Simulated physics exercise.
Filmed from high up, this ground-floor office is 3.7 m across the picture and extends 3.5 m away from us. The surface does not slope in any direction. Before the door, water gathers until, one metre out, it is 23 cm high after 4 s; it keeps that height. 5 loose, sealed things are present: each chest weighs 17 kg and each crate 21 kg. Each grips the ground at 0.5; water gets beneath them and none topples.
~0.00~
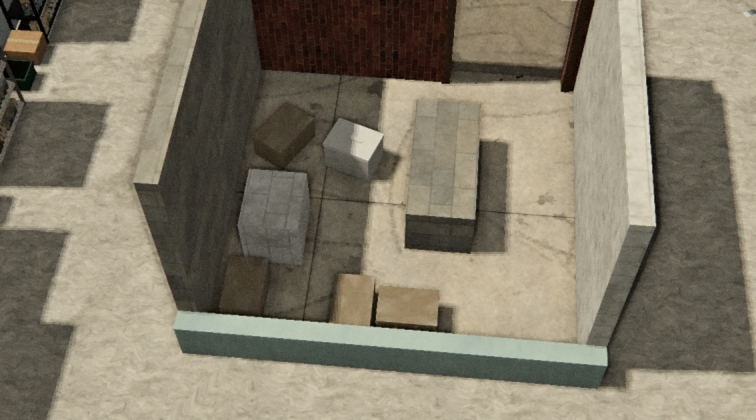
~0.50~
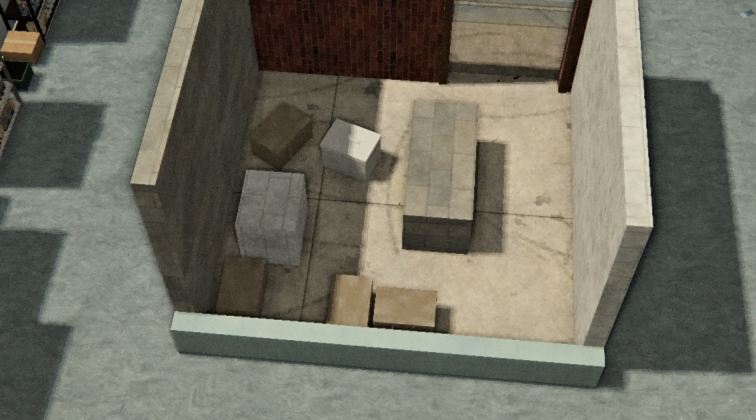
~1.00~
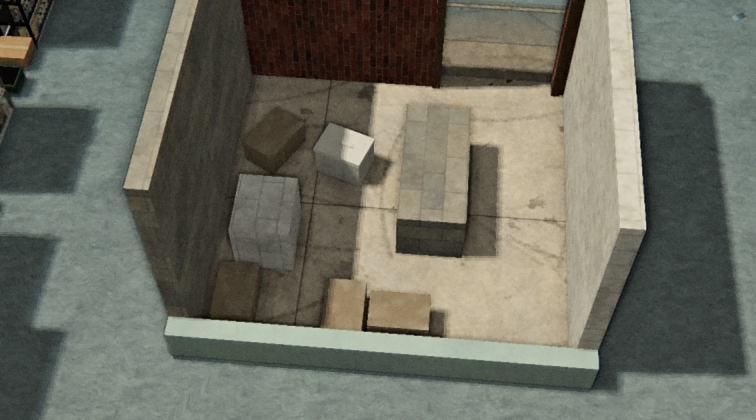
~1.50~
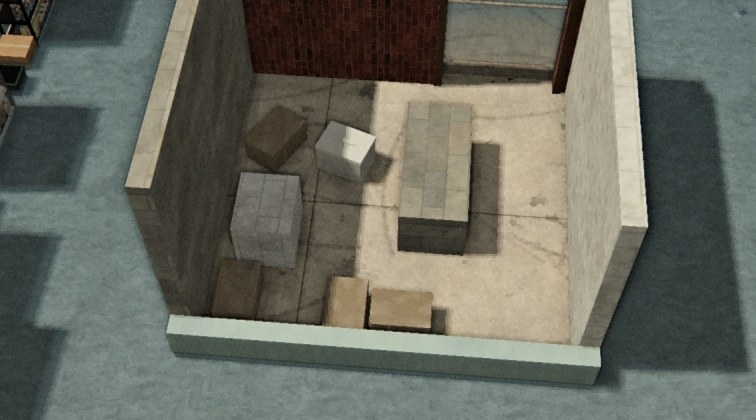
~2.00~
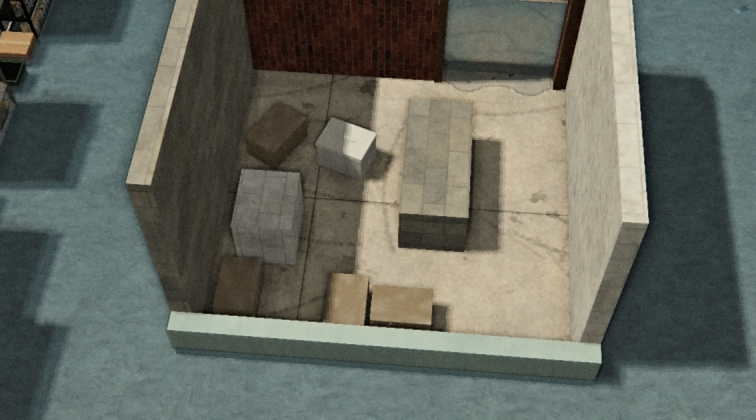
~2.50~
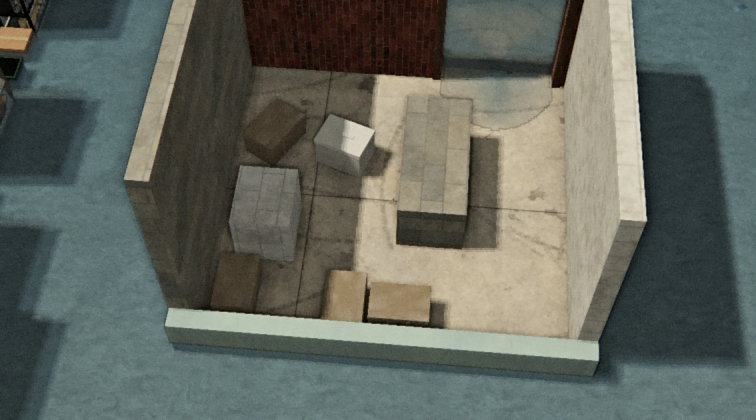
Water covers the ground outside a walled room, then spreads through the doorway onto its floor.
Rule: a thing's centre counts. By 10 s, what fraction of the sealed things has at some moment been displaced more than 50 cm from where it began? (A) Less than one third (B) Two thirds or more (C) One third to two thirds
C.
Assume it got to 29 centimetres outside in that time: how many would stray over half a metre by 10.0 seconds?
Then 3.
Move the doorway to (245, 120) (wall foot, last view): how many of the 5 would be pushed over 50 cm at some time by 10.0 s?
The answer would then be 3.
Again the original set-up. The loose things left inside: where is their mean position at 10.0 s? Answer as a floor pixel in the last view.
The centre sits near (302, 221).
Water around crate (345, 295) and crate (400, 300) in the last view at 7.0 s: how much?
Some 5 cm at the first, some 6 cm at the second.
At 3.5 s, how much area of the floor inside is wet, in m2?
Roughly 2.5 m2.
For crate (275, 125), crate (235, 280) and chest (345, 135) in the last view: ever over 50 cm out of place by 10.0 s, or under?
One by one in that order: Below; below; below.
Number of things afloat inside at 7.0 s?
Answer: 0.
After 3.5 s 0 of 5 are over 50 cm from their spots; 0 afloat.
After 4.5 s 0 of 5 are over 50 cm from their spots; 0 afloat.
After 7.0 s 1 of 5 are over 50 cm from their spots; 0 afloat.
After 10.0 s 2 of 5 are over 50 cm from their spots, and 2 have been at some point; 4 afloat.
